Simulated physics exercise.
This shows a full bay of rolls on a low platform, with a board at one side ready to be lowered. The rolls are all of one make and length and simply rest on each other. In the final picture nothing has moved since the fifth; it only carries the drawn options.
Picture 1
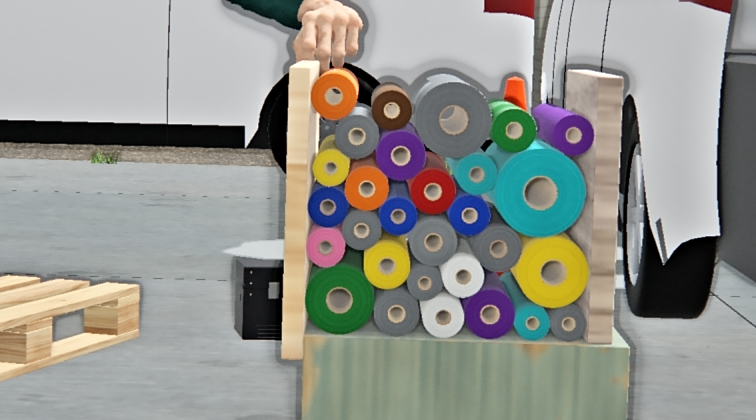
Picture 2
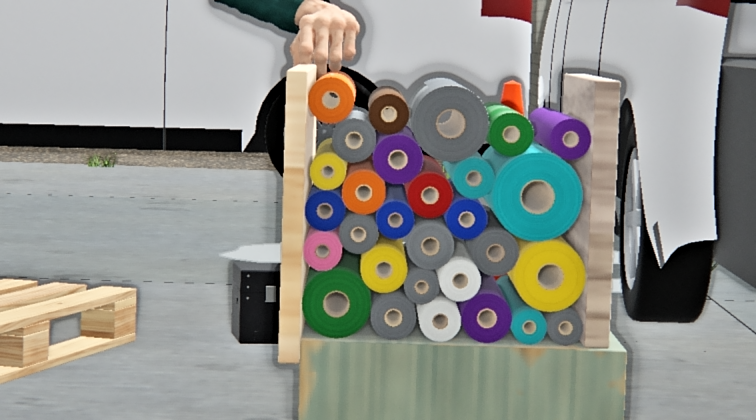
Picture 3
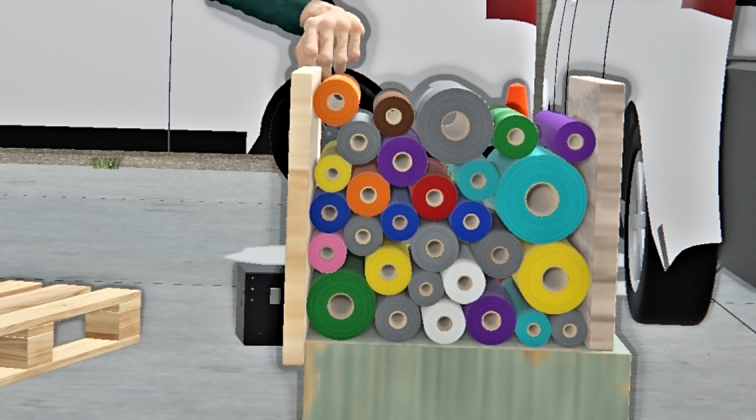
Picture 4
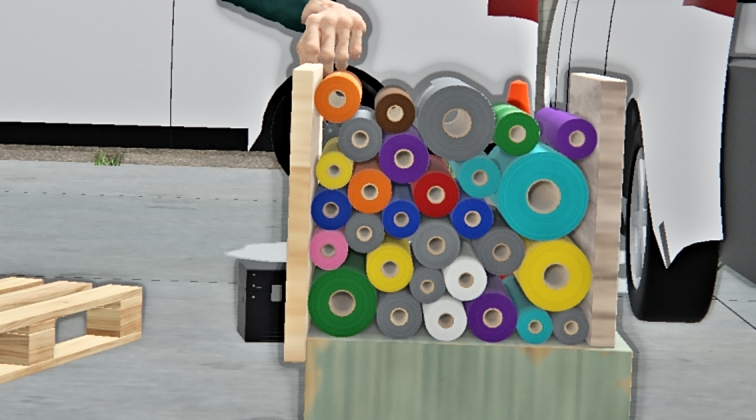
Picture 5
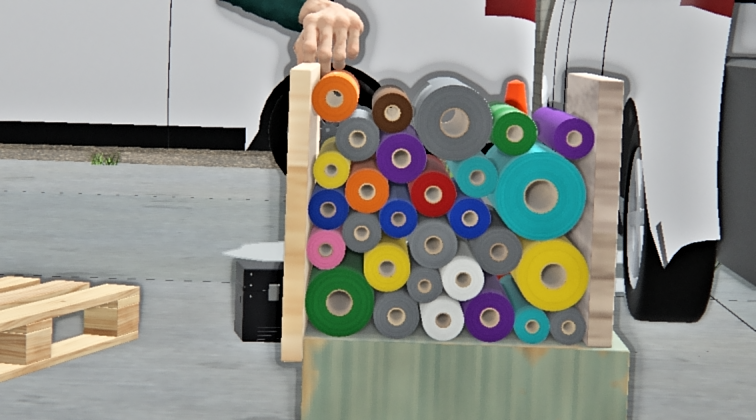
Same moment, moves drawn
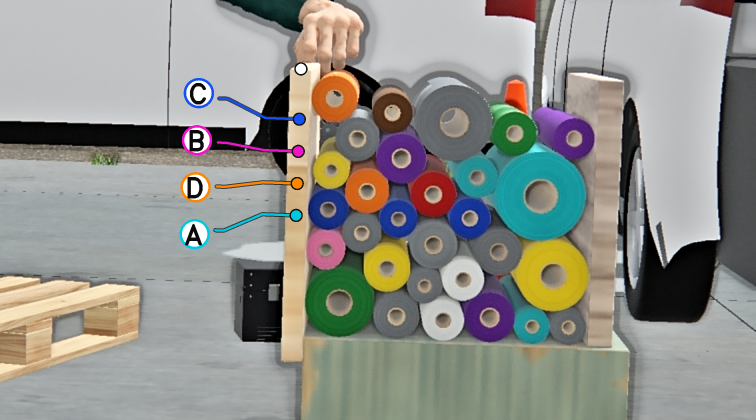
Coloured rolls stacked between upright boards barely shifting in view as a hand rests at the top of the left board.
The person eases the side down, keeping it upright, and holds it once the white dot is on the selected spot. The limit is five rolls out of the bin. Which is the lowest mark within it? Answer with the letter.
Slide it to A.
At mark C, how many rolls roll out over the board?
The count is none.
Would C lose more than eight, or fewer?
It loses fewer than eight.
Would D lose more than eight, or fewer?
At D, fewer than eight.
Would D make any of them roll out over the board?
Yes, at D.
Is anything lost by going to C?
At C: No.
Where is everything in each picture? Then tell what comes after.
In the first picture, a pink roll (325, 247); a blue roll (399, 216).
In the second picture, a blue roll (396, 220); a yellow roll (328, 171).
In the third picture, a green roll (516, 137); side board (304, 203).
In the fourth picture, a green roll (342, 303).
In the fifth picture, a pink roll (325, 249); a blue roll (399, 218); a yellow roll (331, 170).
On the copy, A at (296, 215); B at (298, 152); C at (299, 120); D at (297, 184); the white dot at (301, 69).
On A. First, top of the board (310, 138).
Then, top of the board (307, 214).
Finally, top of the board (307, 215), four out over the board.
By contrast, B none out over the board; C none out over the board; D one out over the board.
